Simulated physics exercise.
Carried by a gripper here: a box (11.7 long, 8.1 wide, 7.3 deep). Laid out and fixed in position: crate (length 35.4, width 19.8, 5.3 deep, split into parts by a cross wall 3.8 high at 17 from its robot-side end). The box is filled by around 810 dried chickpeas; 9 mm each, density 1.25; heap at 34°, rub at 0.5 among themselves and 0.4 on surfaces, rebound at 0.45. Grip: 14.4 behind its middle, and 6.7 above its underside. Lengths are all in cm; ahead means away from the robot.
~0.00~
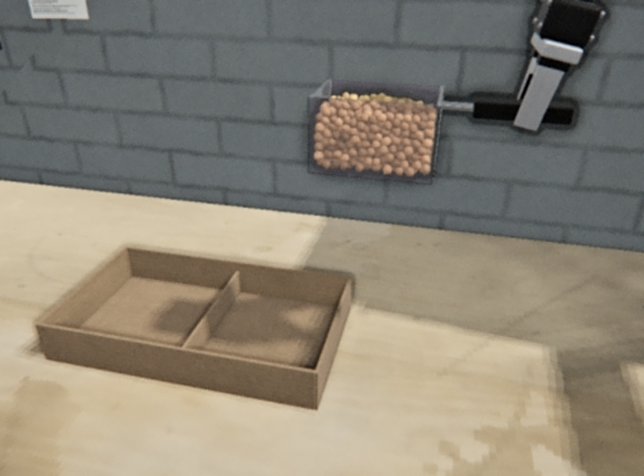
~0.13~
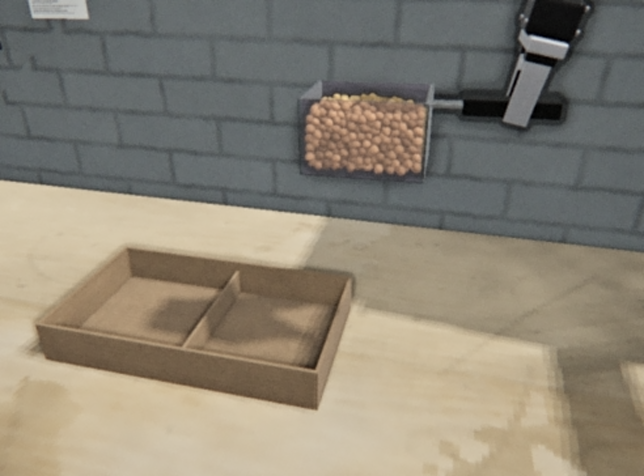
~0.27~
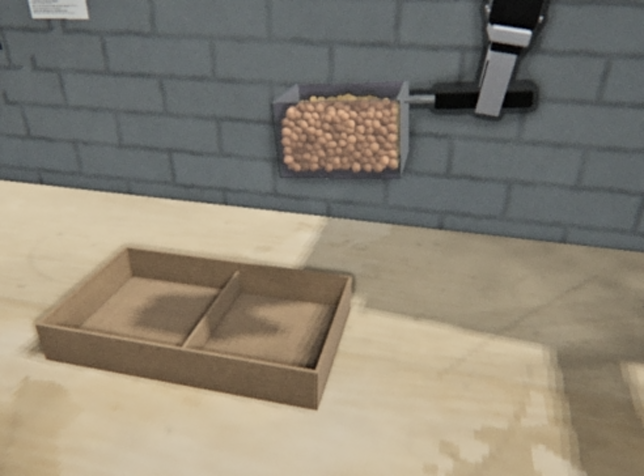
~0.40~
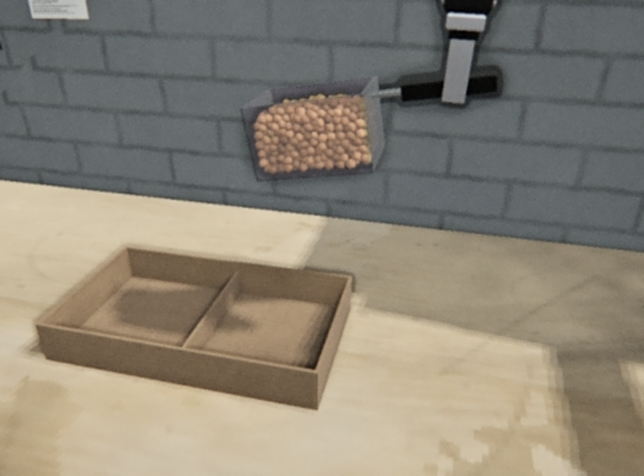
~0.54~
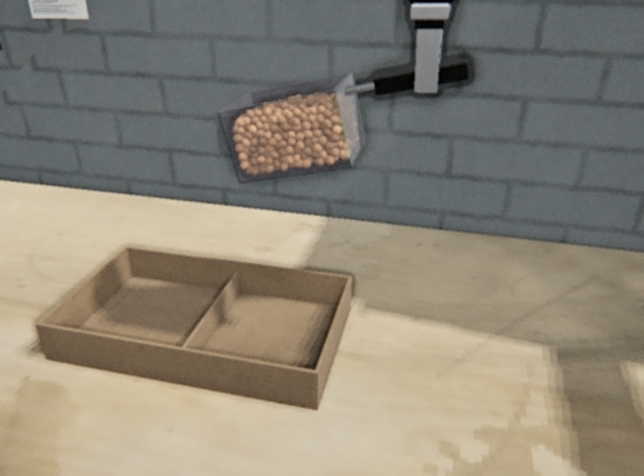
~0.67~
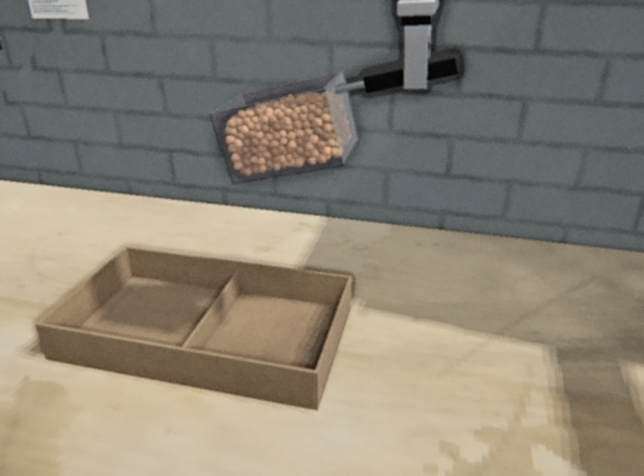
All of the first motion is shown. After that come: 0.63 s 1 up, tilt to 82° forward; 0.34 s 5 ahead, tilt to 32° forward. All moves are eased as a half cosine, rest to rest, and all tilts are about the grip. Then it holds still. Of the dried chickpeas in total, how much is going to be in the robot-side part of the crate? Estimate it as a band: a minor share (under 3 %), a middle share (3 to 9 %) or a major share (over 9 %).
A middle share.
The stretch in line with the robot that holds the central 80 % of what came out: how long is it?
It covers about 36 centimetres.
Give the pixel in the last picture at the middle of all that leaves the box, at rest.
I'd put it at roughly (298, 339).
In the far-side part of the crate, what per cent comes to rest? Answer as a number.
Roughly 0 percent.
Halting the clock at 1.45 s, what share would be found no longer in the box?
About 10 per cent.
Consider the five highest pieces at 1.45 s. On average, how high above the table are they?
They are some 28 centimetres up.
After 1.06 s, tilted 60° forward, highest piece 28 above the table; 810 in the box.
After 1.45 s, tilted 62° forward, highest piece 28 above the table; 727 in the box, 40 in the robot-side part, 22 on the table or floor, 21 in flight or on a rim.
After 1.84 s, tilted 32° forward, highest piece 30 above the table; 715 in the box, 43 in the robot-side part, 34 on the table or floor, 18 in the far-side part.
After 2.89 s, tilted 32° forward, highest piece 30 above the table; 714 in the box, 43 in the robot-side part, 35 on the table or floor, 18 in the far-side part.
In the end, 714 in the box, 43 in the robot-side part, 35 on the table or floor, 18 in the far-side part. That is 5 % in the robot-side part of the crate.
